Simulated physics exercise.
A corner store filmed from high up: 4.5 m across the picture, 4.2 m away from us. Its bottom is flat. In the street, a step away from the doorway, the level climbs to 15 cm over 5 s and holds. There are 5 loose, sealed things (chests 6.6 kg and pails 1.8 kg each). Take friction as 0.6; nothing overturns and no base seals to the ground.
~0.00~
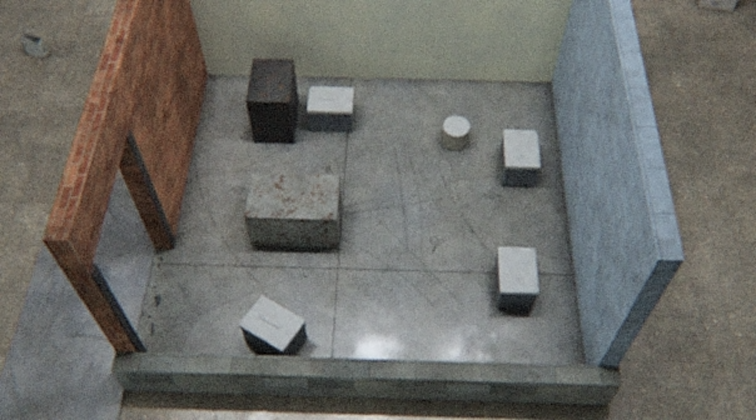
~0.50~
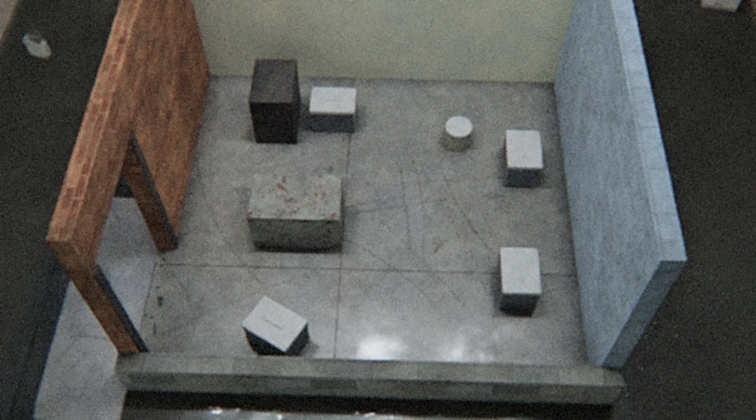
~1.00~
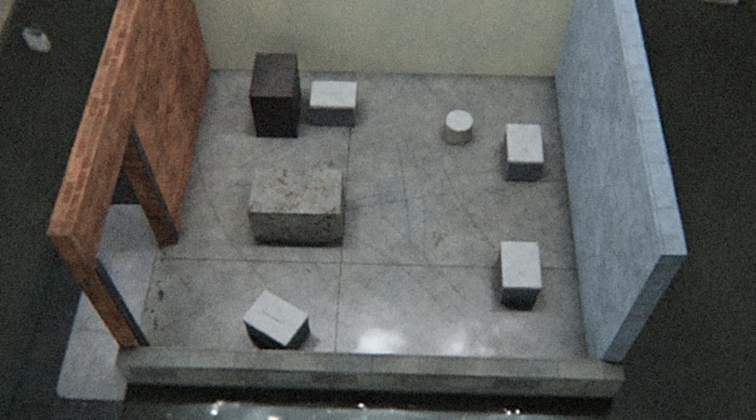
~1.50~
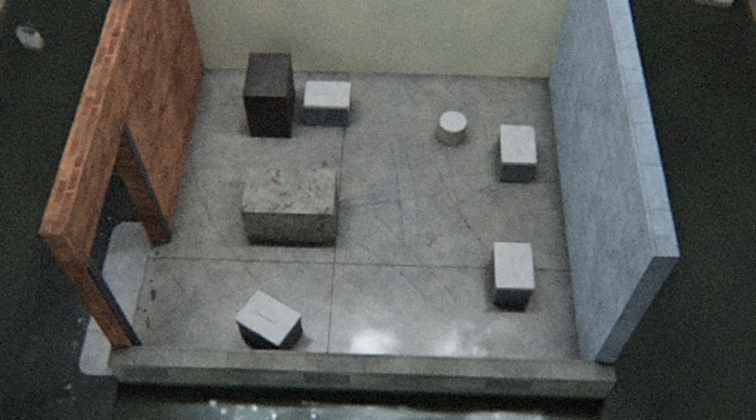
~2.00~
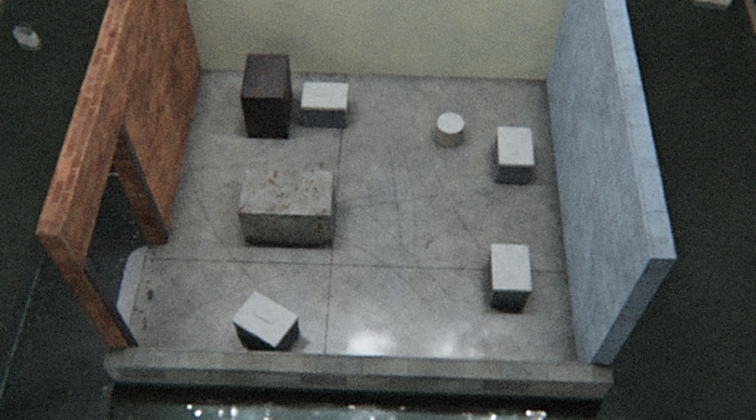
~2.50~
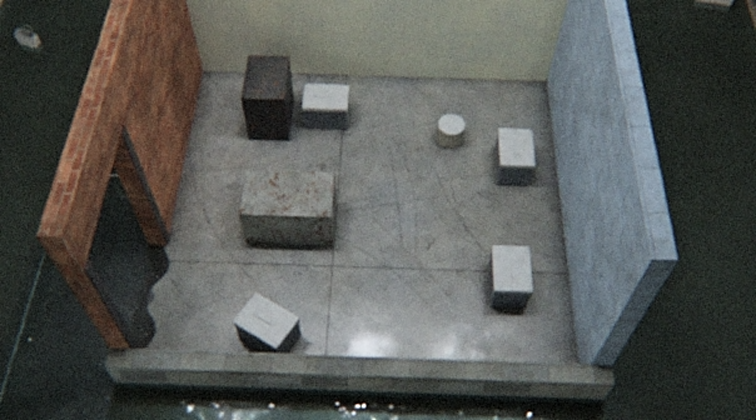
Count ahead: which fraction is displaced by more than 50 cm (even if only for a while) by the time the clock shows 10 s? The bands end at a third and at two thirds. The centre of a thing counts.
That comes to between one and two thirds.
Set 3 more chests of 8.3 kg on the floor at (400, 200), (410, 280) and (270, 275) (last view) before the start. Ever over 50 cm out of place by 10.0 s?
In that order: Short of it, over, more.
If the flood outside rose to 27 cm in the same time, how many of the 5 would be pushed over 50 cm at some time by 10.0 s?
In that case 4 of them.
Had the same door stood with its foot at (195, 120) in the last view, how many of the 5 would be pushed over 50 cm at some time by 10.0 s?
Then 1.
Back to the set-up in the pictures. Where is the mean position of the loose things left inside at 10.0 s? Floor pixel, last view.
At about (460, 175).
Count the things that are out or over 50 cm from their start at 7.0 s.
I count 1.
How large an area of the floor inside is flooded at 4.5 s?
Some 2.5 m2.
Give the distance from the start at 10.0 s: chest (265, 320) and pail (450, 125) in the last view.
In turn: 250 cm, 0 cm.
After 3.5 s 0 of 5 are over 50 cm from their spots; 0 afloat.
After 4.5 s 0 of 5 are over 50 cm from their spots; 0 afloat.
After 7.0 s 1 of 5 are over 50 cm from their spots; 1 afloat.
After 10.0 s 2 of 5 are over 50 cm from their spots, and 2 have been at some point; 3 afloat.
